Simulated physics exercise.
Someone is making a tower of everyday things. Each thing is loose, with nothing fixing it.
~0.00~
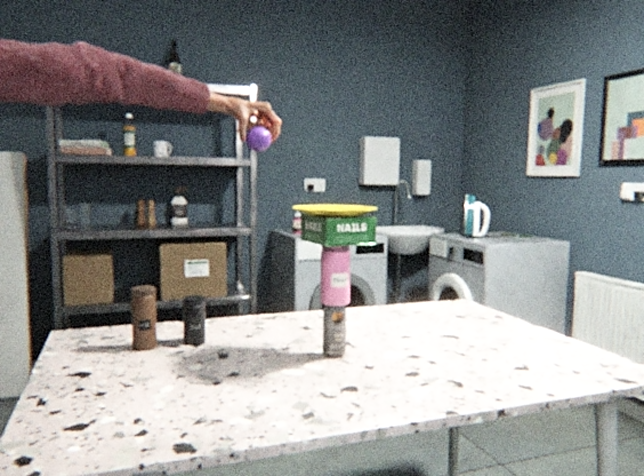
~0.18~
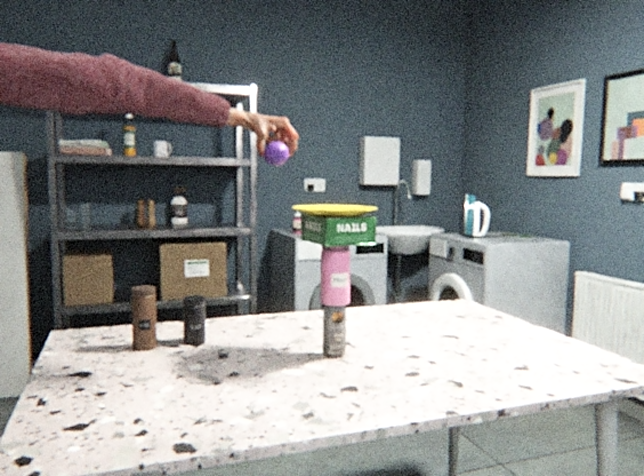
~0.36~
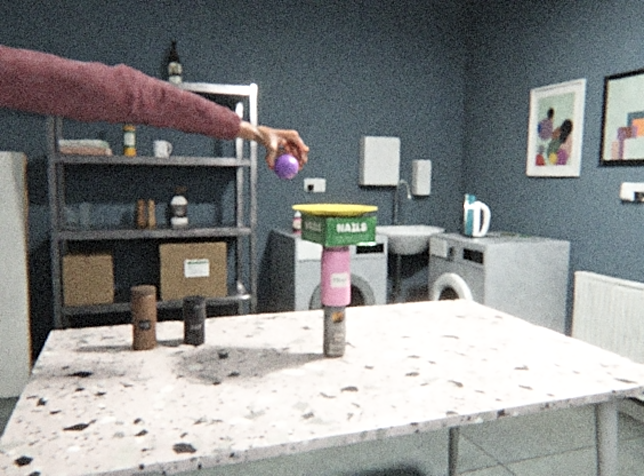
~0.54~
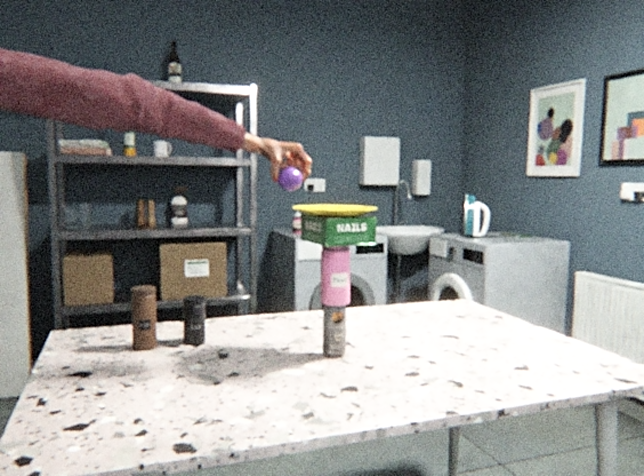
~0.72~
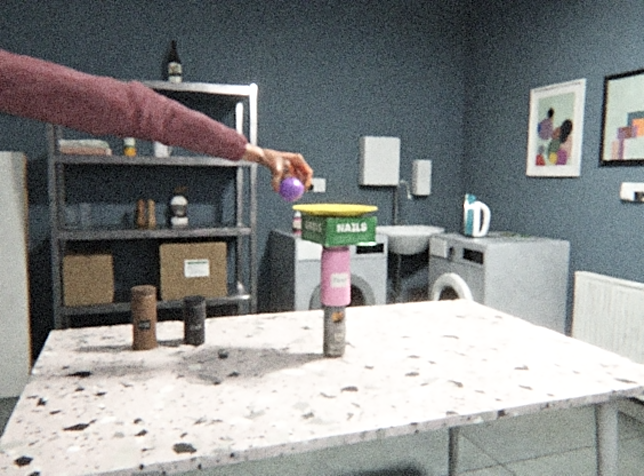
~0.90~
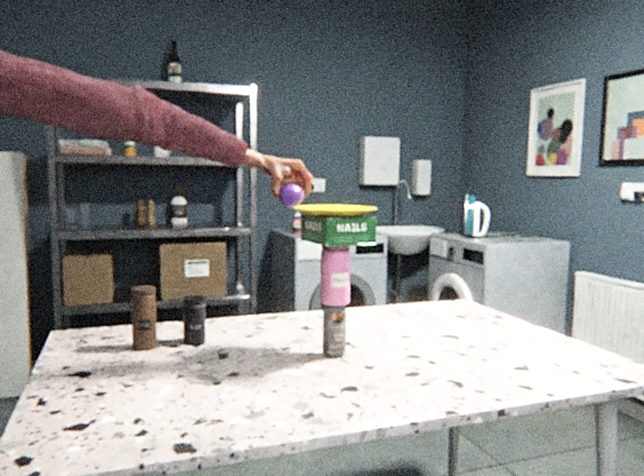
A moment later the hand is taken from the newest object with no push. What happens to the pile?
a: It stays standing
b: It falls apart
It falls apart.
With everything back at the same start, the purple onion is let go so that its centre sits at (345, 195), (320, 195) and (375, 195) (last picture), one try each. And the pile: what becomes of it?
The pile remains standing in the first case, remains standing in the second case and collapses in the third case.
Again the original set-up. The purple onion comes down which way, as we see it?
Toward the left-hand side.
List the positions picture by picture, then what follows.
The first picture shows coming down; purple onion (258, 139); brown jar (144, 318).
The second picture shows coming down; purple onion (276, 154); green box (338, 229).
The third picture shows coming down; purple onion (286, 167); black jar (194, 320).
The fourth picture shows coming down; purple onion (290, 179); brown jar (144, 318).
The fifth picture shows coming down; purple onion (291, 189); green box (338, 229).
The sixth picture shows set down, still held; purple onion (291, 195); black jar (194, 320).
After 1.30 s, purple onion now fallen.
After 1.40 s, things are still on the move.
After 2.00 s, nothing new.
At rest (4.0 s), fallen, purple onion; the other 6 in place. Seen from the same camera at the end, purple onion near (244, 352). The pile gives way.
